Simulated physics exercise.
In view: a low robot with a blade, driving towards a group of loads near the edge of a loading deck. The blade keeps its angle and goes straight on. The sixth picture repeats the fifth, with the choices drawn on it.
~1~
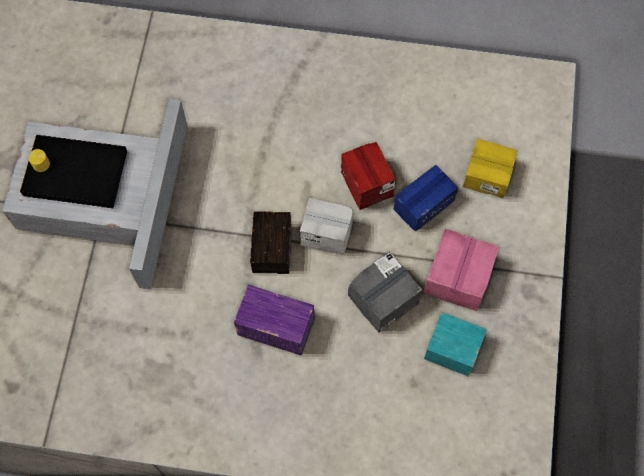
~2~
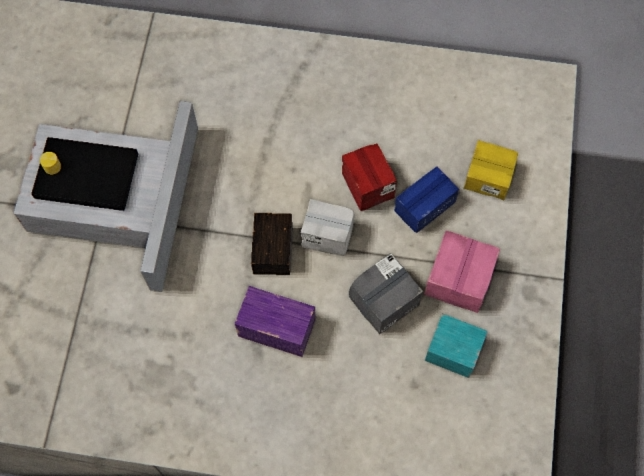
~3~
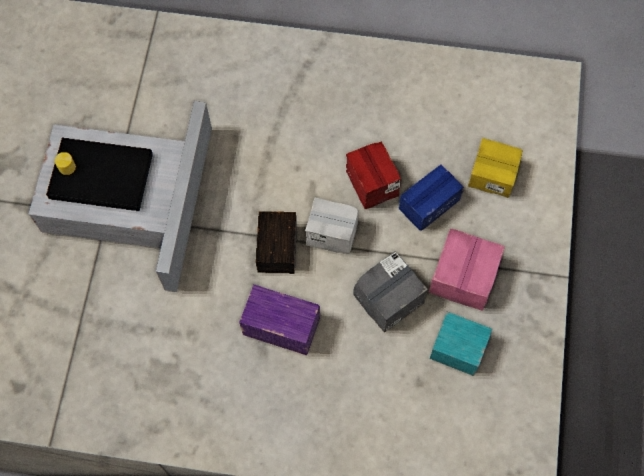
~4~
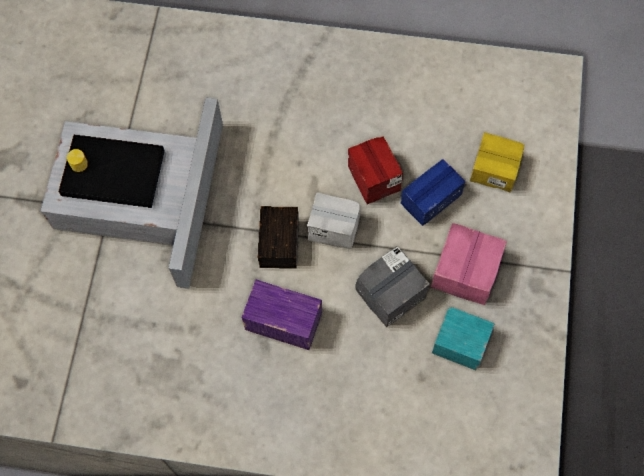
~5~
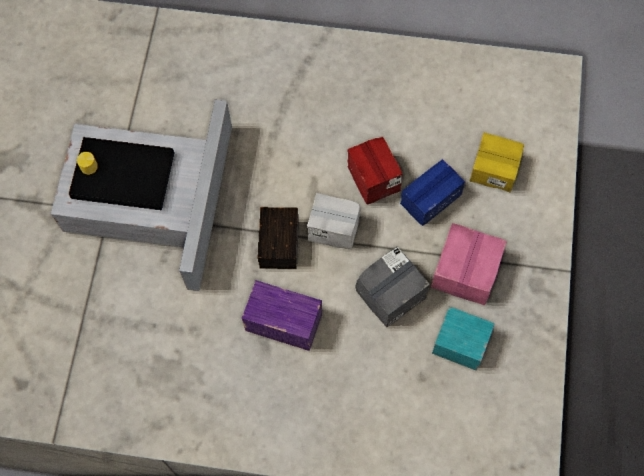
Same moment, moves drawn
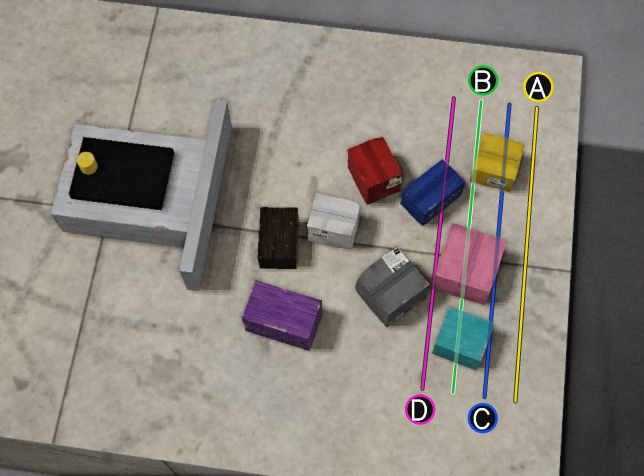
In this clip, a low grey robot with a wide blade moves slowly a short way to the right across a pale tiled surface, nearing a scattered group of colored boxes that stay in place without being touched.
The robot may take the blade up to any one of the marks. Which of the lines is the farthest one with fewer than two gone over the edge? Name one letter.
Line C.
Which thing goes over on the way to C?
It is the pink box.
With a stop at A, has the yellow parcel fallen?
By then, no.
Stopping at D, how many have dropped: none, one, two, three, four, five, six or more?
By then, none.
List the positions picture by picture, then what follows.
In the first picture, white parcel (327, 227); black crate (271, 243); robot (81, 171).
In the second picture, robot (92, 174); yellow parcel (491, 170).
In the third picture, robot (108, 174); pink box (467, 270).
In the fourth picture, robot (119, 171); turquoise crate (462, 339).
In the fifth picture, robot (129, 173); white parcel (334, 222); black crate (279, 238); grey parcel (392, 287).
On the copy, A at (527, 246); B at (468, 239); C at (498, 243); D at (439, 235).
On C. First, robot (234, 187); purple crate (312, 334); white parcel (377, 223).
Then, robot (341, 200); pink box (509, 284); yellow parcel (507, 155).
Finally, robot (422, 210); pink box over the edge; white parcel (561, 247); one fallen.
By contrast, A drops three; B is within the limit but short; D is within the limit but short.
